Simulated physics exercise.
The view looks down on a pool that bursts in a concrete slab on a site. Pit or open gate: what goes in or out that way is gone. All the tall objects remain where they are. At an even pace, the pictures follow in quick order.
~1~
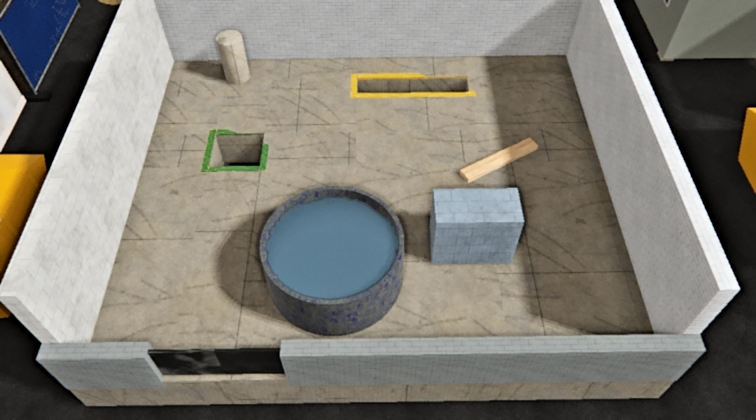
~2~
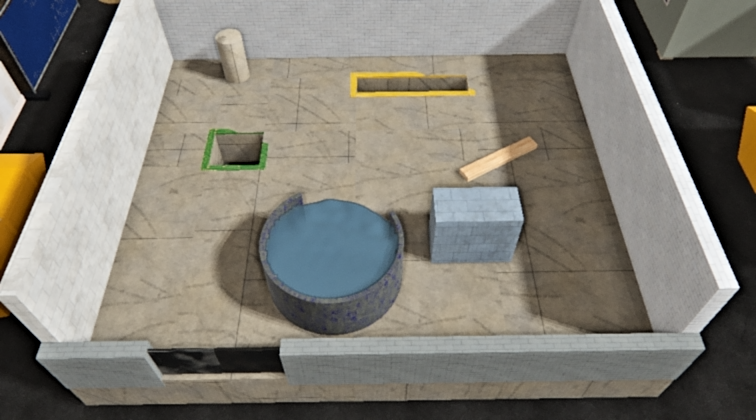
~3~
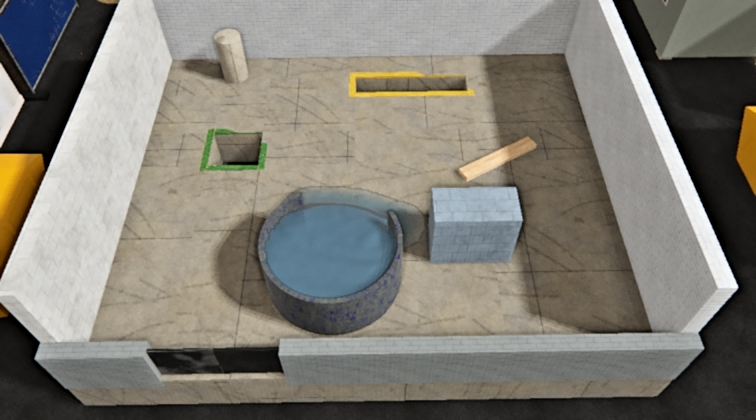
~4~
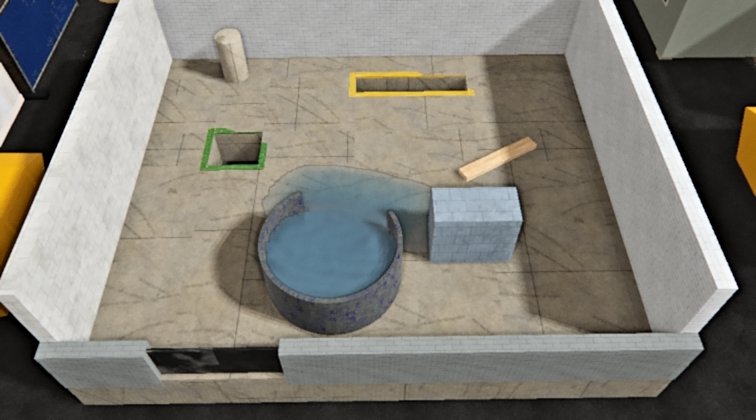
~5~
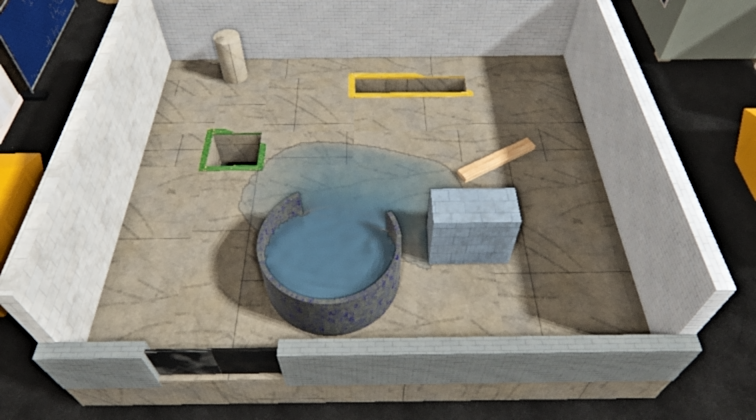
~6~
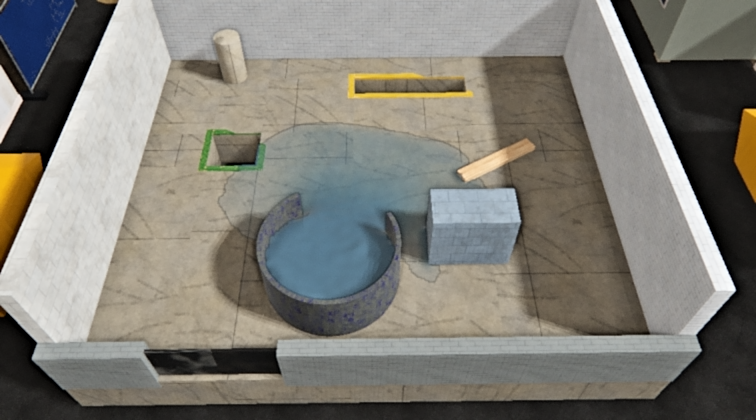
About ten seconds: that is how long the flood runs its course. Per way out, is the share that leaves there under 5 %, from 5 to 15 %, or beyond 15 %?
In the end: The gate sees under 5 % leave; the yellow pit sees beyond 15 % leave; the green pit sees from 5 to 15 % leave.
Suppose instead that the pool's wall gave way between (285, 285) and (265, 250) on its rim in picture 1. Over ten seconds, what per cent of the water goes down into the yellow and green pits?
Estimates in per cent: Yellow 6, green 20.
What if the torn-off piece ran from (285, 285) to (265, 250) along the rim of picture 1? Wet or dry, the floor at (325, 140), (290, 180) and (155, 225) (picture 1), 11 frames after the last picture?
So the first one is left untouched, the next left untouched, and the last drenched.
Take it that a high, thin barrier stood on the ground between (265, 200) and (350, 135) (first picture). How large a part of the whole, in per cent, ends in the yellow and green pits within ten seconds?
Yellow 45 %, green 0 %.
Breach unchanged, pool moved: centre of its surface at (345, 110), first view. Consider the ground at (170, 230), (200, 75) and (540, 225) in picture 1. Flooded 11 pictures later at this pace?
Taking them as they were asked, they come out bone dry, soaked, bone dry.
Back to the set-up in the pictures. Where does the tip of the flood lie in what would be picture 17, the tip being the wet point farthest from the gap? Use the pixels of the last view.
At about (557, 58).
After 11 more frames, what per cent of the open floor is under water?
Some 50 in a hundred.
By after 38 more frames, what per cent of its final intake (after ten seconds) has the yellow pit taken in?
About 80 per cent.
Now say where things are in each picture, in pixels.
Still water in the round pool at (332, 244), in the first frame.
The front is at a hidden place, out from the gap on the round pool's far side, in the second frame.
The front is at (295, 196), out from the gap on the round pool's far side, in the third frame.
Water pours out on the round pool's far side and has run to (286, 178), in the fourth frame.
The front is at (447, 171), out from the gap on the round pool's far side, in the fifth frame.
Water pours out on the round pool's far side and has run to (283, 134), in the sixth frame.
A moment on, water covers 40 % of the floor; the gate 0 %, the yellow pit 3 %, the green pit 2 %.
Next, water covers 50 % of the floor; the gate 0 %, the yellow pit 13 %, the green pit 3 %.
Then, water covers 55 % of the floor; the gate 0 %, the yellow pit 23 %, the green pit 4 %.
Later, water covers 65 % of the floor; the gate 0 %, the yellow pit 33 %, the green pit 6 %.
In the end, water covers 85 % of the floor; the gate 0 %, the yellow pit 42 %, the green pit 10 %.
